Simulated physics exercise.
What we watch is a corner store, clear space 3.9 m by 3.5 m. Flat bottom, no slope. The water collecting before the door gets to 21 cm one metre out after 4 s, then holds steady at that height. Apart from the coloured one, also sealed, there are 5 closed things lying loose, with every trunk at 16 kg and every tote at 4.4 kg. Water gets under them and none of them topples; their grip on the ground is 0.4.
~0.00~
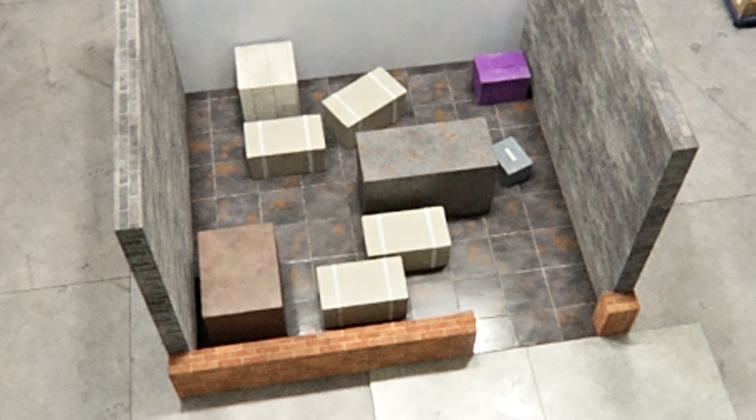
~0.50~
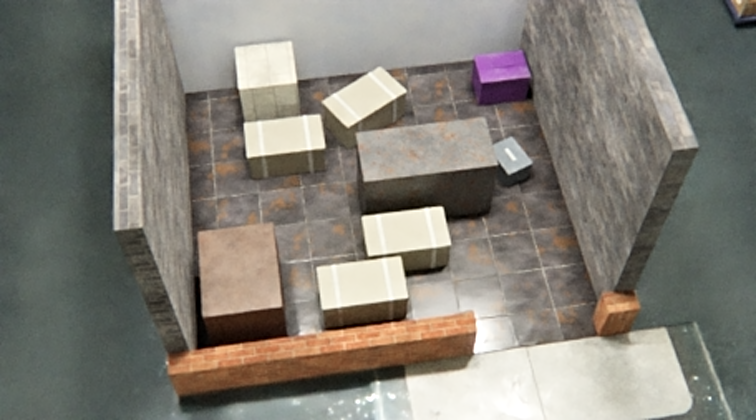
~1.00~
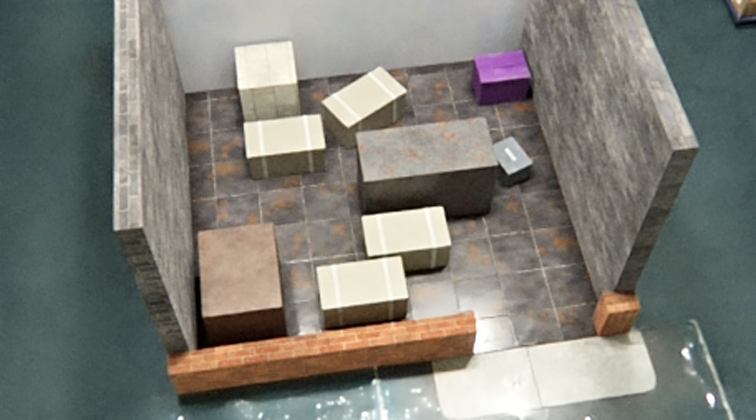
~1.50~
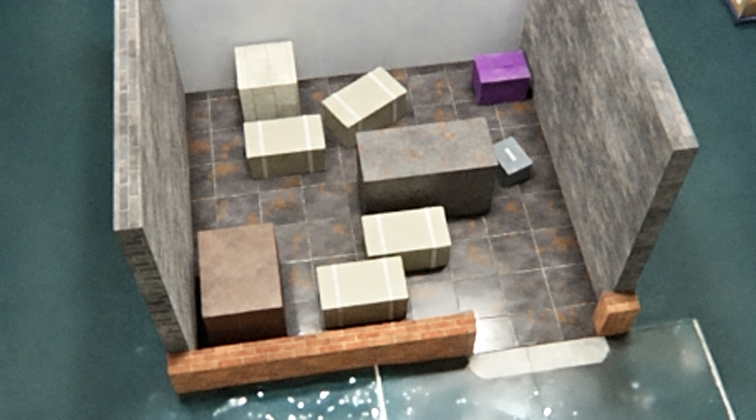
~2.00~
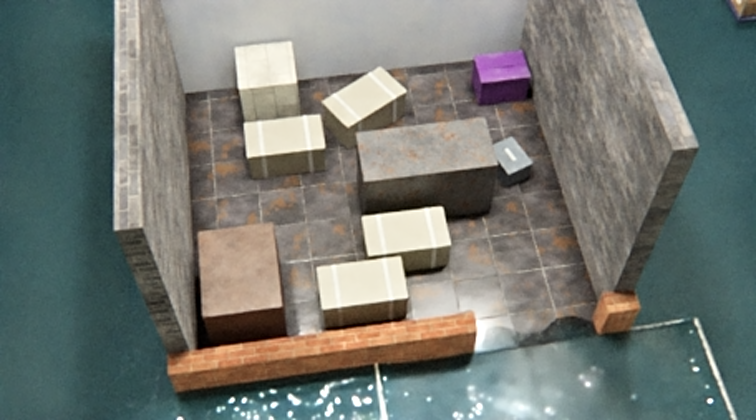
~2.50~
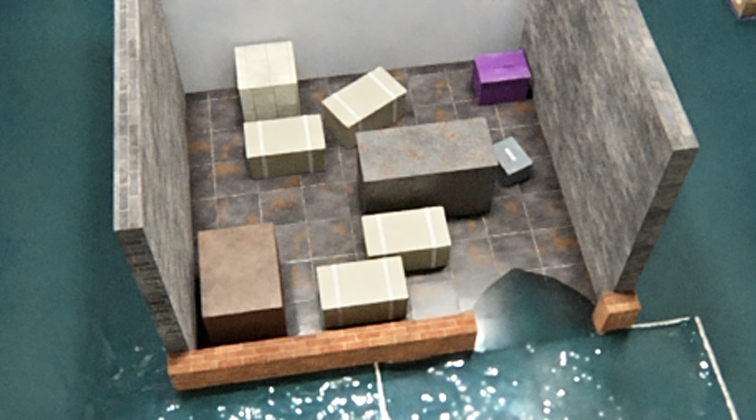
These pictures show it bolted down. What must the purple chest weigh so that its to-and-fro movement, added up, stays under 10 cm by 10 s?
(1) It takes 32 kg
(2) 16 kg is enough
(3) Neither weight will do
(3) Neither weight will do.
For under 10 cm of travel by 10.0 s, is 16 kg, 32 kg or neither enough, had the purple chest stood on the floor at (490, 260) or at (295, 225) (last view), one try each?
Both masses fail; the big mass is needed.
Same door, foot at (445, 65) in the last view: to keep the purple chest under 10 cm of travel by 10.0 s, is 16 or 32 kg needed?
Well, then both options come up short.
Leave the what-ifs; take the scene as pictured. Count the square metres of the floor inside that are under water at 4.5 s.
Wet: Near 4.5 m2.
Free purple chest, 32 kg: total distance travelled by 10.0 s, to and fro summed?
Some 200 cm in all.
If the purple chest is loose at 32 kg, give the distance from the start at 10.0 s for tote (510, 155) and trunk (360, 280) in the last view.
In that order: 250 cm, 50 cm.
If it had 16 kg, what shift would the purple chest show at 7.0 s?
I'd put it at about 80 cm.
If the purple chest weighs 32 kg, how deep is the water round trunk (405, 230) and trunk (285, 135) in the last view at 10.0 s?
Depth approx. 9 cm / 11 cm.
After 3.5 s the purple chest would be 0 cm from its start with 16 kg and 0 cm from its start with 32 kg; 0 cm of water round it then.
After 4.5 s the purple chest would be 0 cm from its start with 16 kg and 0 cm from its start with 32 kg; 1 cm of water round it then.
After 7.0 s the purple chest would be 75 cm from its start with 16 kg and 41 cm from its start with 32 kg; 13 cm of water round it then.
After 10.0 s the purple chest would be 234 cm from its start with 16 kg and 181 cm from its start with 32 kg; 11 cm of water round it then.
